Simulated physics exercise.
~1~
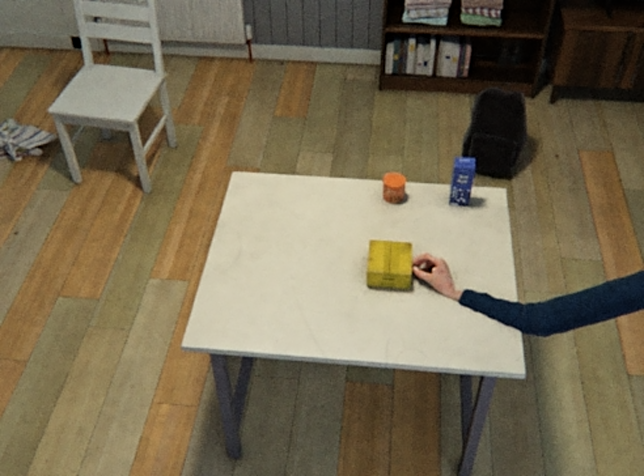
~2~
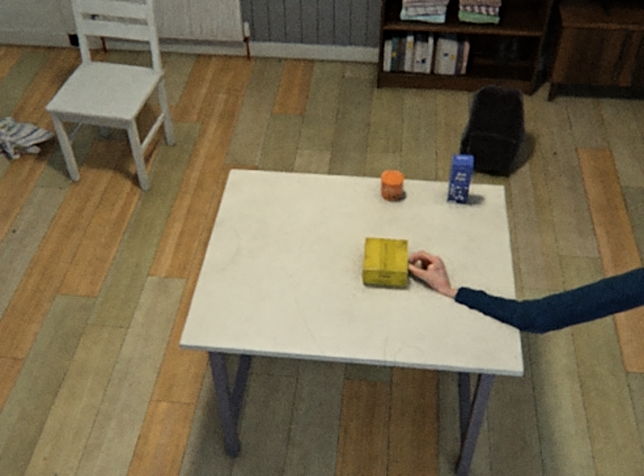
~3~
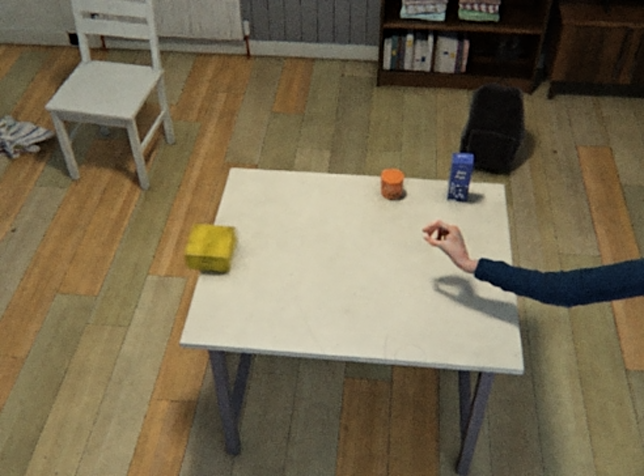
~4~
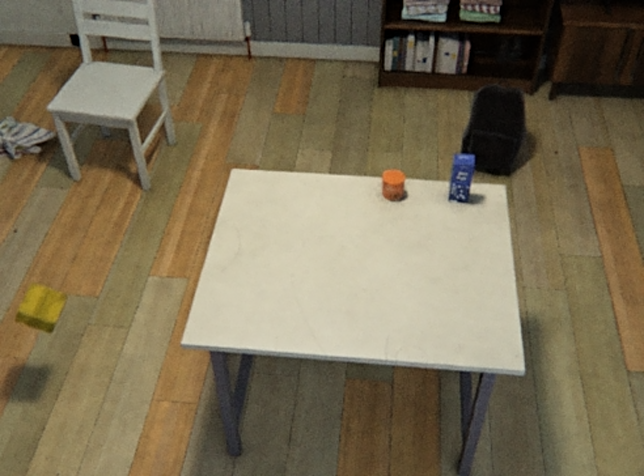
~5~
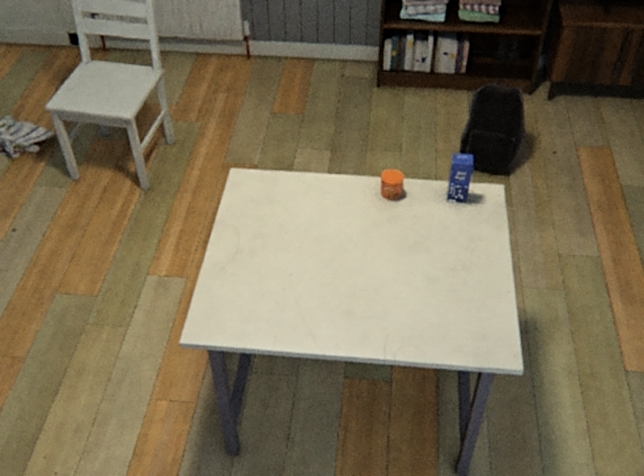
In a room with a plank floor, seen from above by a slightly swaying camera, a pale table stands with a white chair behind it to the left and a dark bag and bookshelf at the back. An orange tin and a blue carton sit near the table's far edge, while a hand in a dark sleeve touches a yellow box near the middle. The box shoots left toward the edge as the hand, now apart from it, draws back. It leaves the table, tilting in the air beyond the left side. Finally box and hand are out of sight, and the tin and carton remain in place.
